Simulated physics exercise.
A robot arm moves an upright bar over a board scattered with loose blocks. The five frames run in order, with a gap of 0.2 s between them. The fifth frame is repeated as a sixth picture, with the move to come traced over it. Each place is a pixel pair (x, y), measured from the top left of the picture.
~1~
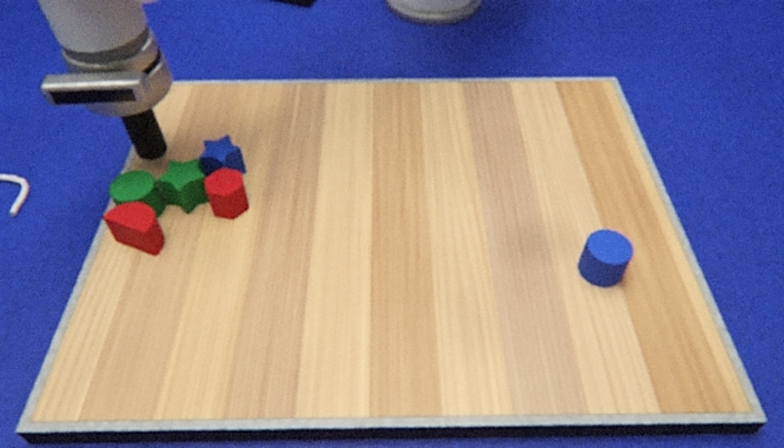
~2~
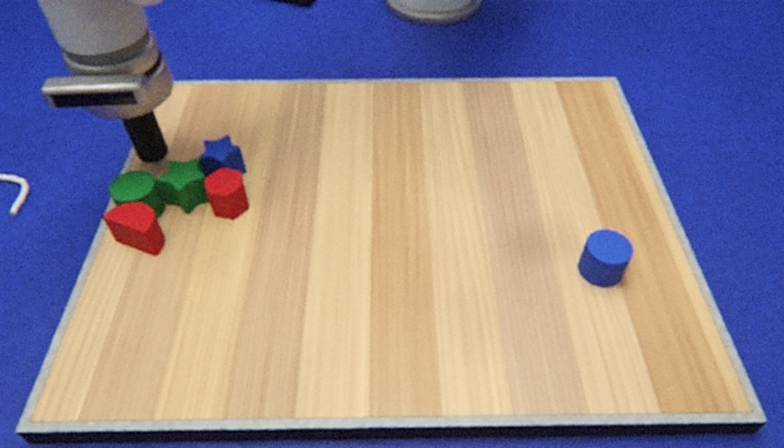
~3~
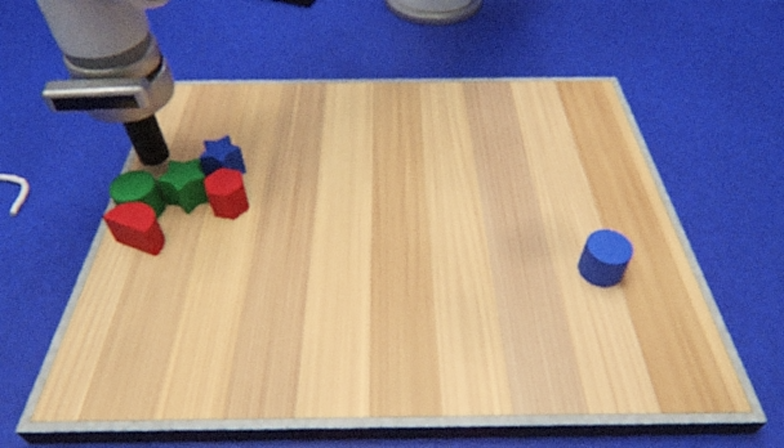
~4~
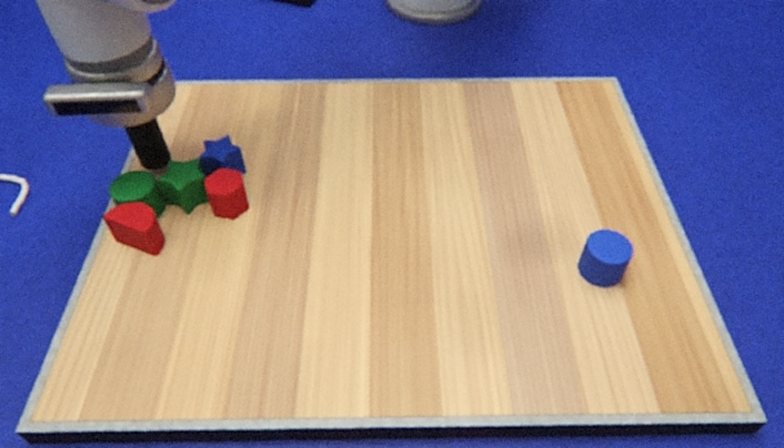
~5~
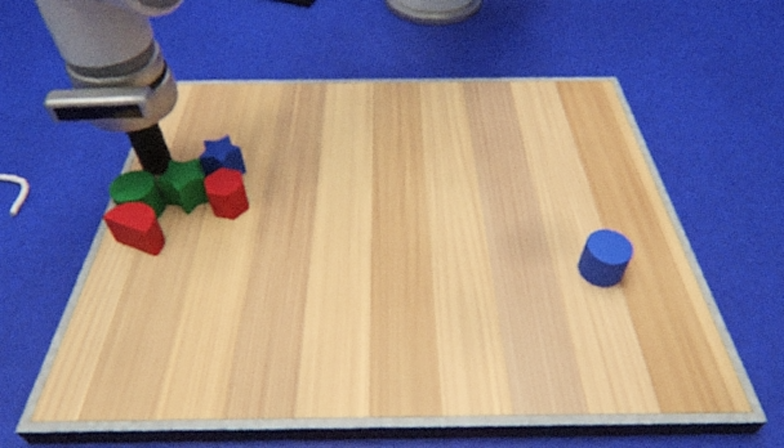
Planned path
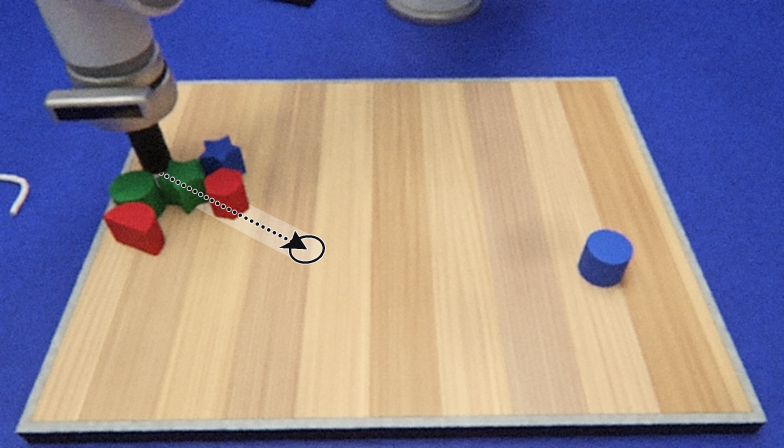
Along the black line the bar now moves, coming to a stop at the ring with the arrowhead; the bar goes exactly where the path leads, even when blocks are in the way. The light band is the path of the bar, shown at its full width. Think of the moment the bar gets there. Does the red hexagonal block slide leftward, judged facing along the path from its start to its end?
No, that is not what happens.
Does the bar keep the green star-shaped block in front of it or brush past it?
That block drops off.
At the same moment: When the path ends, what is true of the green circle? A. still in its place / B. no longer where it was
A - still in its place.
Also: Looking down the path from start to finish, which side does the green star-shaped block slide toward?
The answer is right.
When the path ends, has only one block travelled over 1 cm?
No - that is not the case.
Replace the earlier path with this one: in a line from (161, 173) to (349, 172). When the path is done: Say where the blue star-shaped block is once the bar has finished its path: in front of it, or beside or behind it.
It is driven along in front.
Drawn move, in a line from (161, 173) to (307, 249).
The first path, step by step. One third of the way, bar at (204, 189); green star-shaped block at (200, 199), turned 50° clockwise; red hexagonal block at (247, 198), turned 70° anticlockwise.
Two thirds of the way, bar at (253, 214); green star-shaped block at (209, 213), turned 120° clockwise; red hexagonal block at (275, 216), turned 90° anticlockwise.
At the end, bar at (305, 241); green circle still; green star-shaped block at (209, 213), turned 120° clockwise; blue star-shaped block still; red hexagonal block at (317, 251), turned 45° anticlockwise.
